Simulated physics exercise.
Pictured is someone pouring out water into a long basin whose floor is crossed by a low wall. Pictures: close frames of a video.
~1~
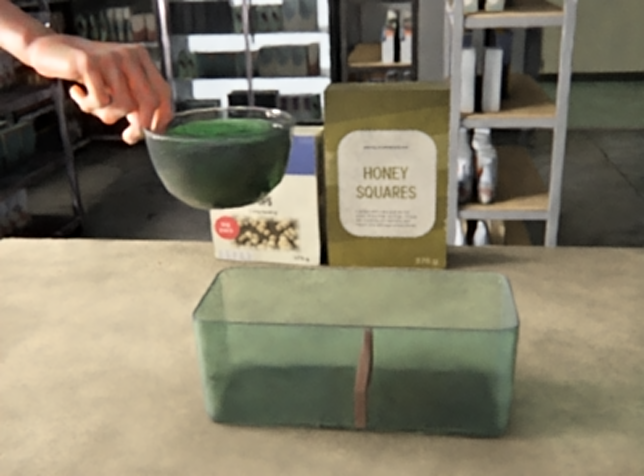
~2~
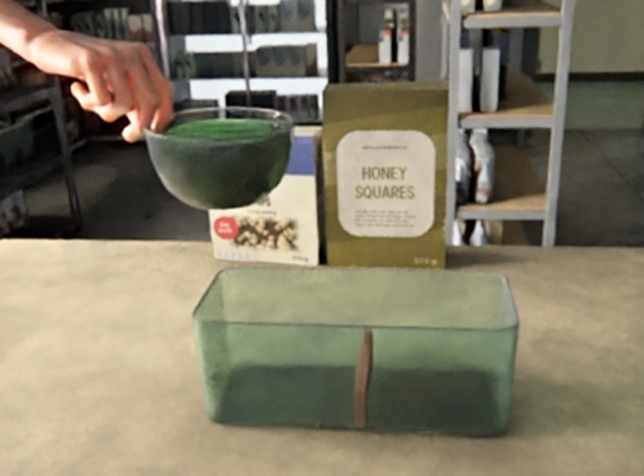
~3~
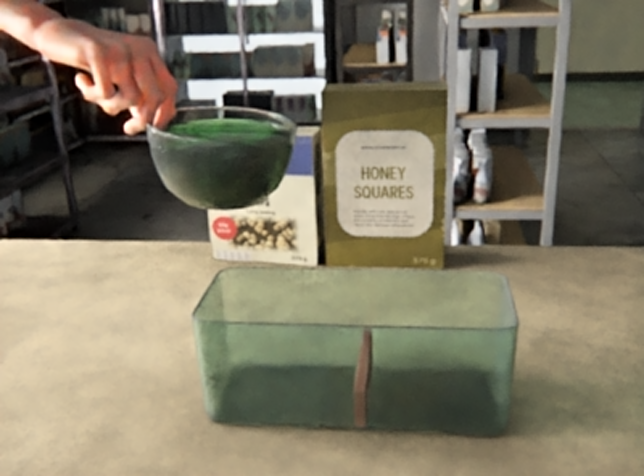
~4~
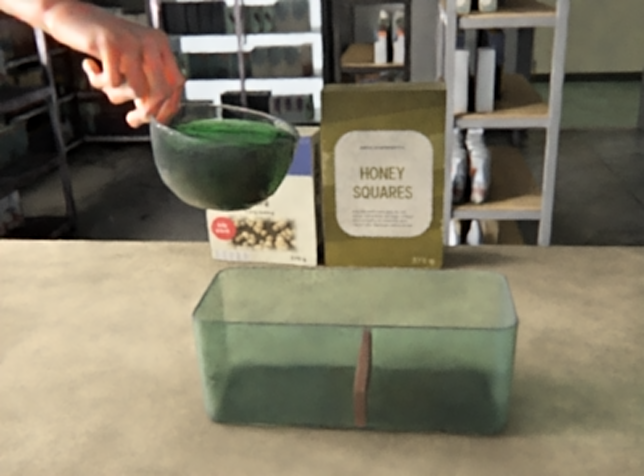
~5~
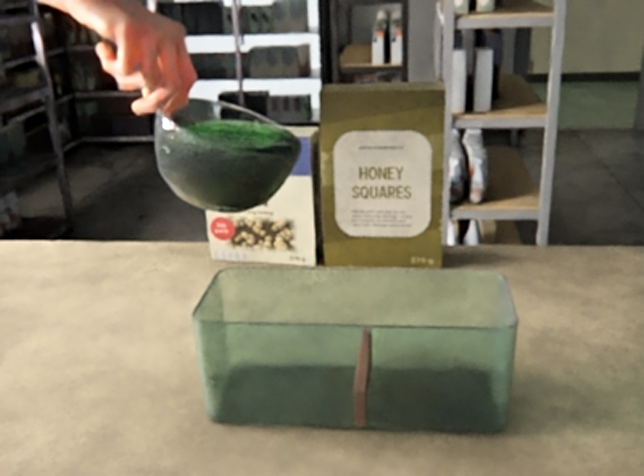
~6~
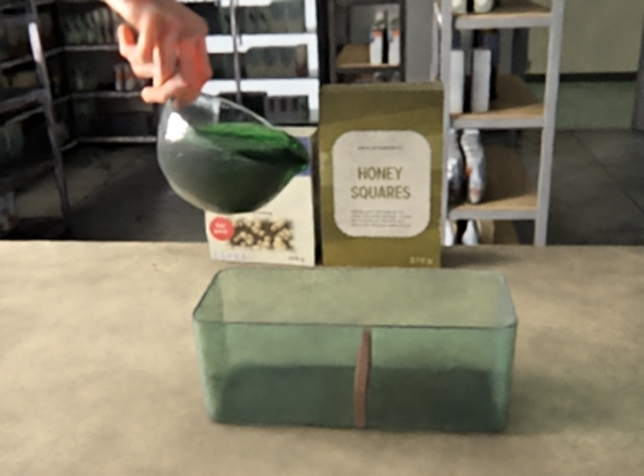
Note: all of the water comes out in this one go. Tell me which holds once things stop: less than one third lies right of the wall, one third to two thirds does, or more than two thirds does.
I predict a middling amount ends up right of the wall, one third up to two thirds.
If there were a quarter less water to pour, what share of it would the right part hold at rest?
35 %.
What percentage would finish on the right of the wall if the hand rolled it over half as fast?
About 65 per cent.
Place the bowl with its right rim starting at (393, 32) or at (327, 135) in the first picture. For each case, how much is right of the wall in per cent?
Roughly 70 % the first time and roughly 75 % the second.
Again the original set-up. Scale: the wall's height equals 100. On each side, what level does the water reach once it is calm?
The left reads 40 in a hundred and the right 50 in a hundred.
A moment on, the bowl is tipped on its side and 26 per cent is still to pour, 6 is left of the wall and 22 right of it.
Next, the bowl is tipped on its side and 3 per cent is still to pour, 39 is left of the wall and 50 right of it.
Then the bowl is tipped on its side and 0 per cent is still to pour, 49 is left of the wall and 48 right of it.
Later the bowl is tipped on its side and 0 per cent is still to pour, 50 is left of the wall and 48 right of it.
In the end 50 per cent lies left of the wall, 48 right of it and 2 outside.
